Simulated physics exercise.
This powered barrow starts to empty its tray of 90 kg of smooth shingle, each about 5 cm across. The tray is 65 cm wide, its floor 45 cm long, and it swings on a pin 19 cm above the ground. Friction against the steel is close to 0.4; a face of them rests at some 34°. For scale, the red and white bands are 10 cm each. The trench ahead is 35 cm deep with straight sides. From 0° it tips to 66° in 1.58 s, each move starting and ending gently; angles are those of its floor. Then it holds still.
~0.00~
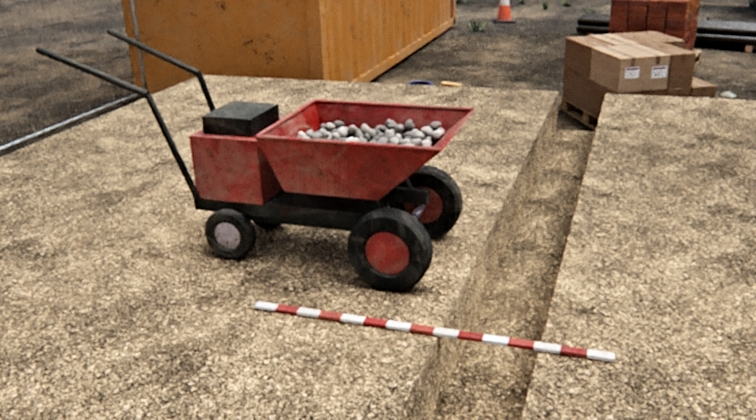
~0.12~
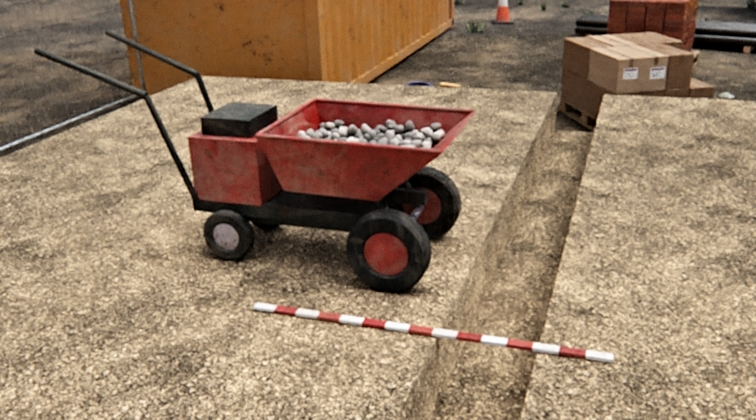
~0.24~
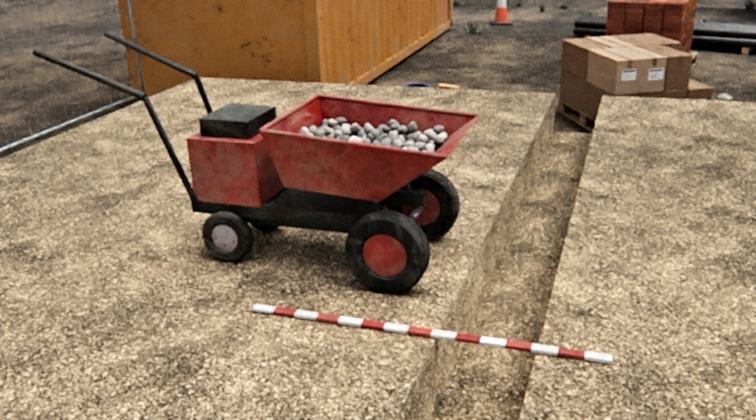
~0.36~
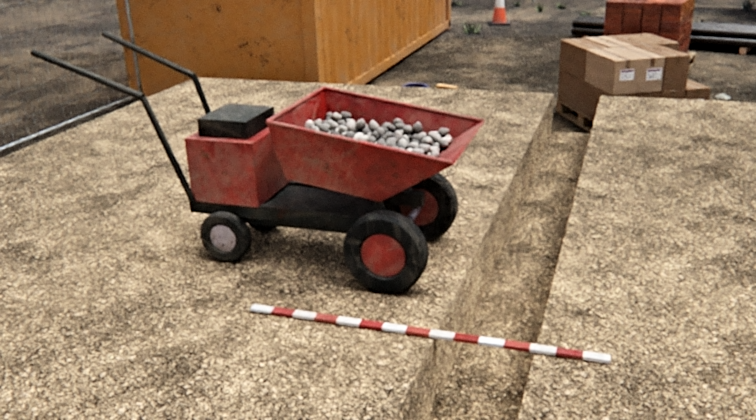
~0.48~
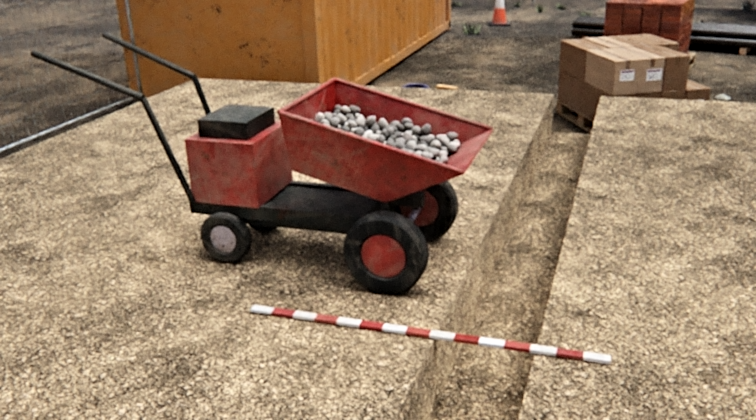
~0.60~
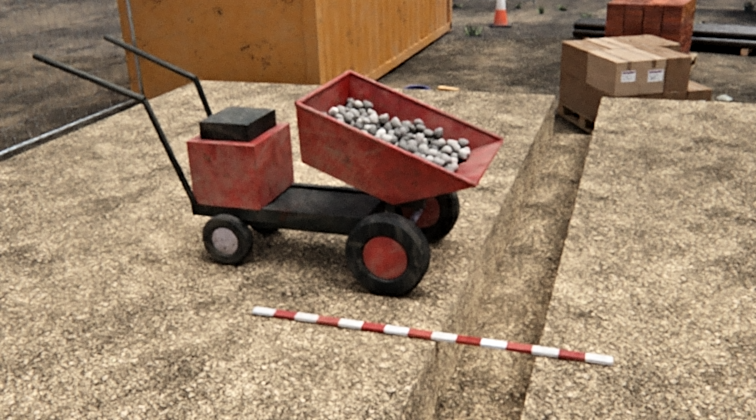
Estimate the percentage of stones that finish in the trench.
Some 44 per cent of it.
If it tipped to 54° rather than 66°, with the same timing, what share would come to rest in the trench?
It would be near 60 per cent.
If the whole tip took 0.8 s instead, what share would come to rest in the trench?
In that case some 35 per cent.
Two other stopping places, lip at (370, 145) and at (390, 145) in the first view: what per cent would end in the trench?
First some 100, then 100 per cent.
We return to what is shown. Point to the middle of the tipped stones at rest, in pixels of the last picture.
Their middle is at about (574, 280).
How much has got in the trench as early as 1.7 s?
Some 25 per cent.
After 1.2 s the floor is at 55°; 100 % in the tray; the foremost stones are at (516, 206).
After 1.7 s the floor is at 66°; 34 % in the tray, 27 % in the trench, 38 % past the trench; the foremost stones are at (652, 292).
After 2.0 s the floor is at 66°; 5 % in the tray, 39 % in the trench, 56 % past the trench; the foremost stones are at (745, 298).
After 4.0 s the floor is at 66°; 0 % in the tray, 44 % in the trench, 56 % past the trench; the foremost stones are past the picture's edge.
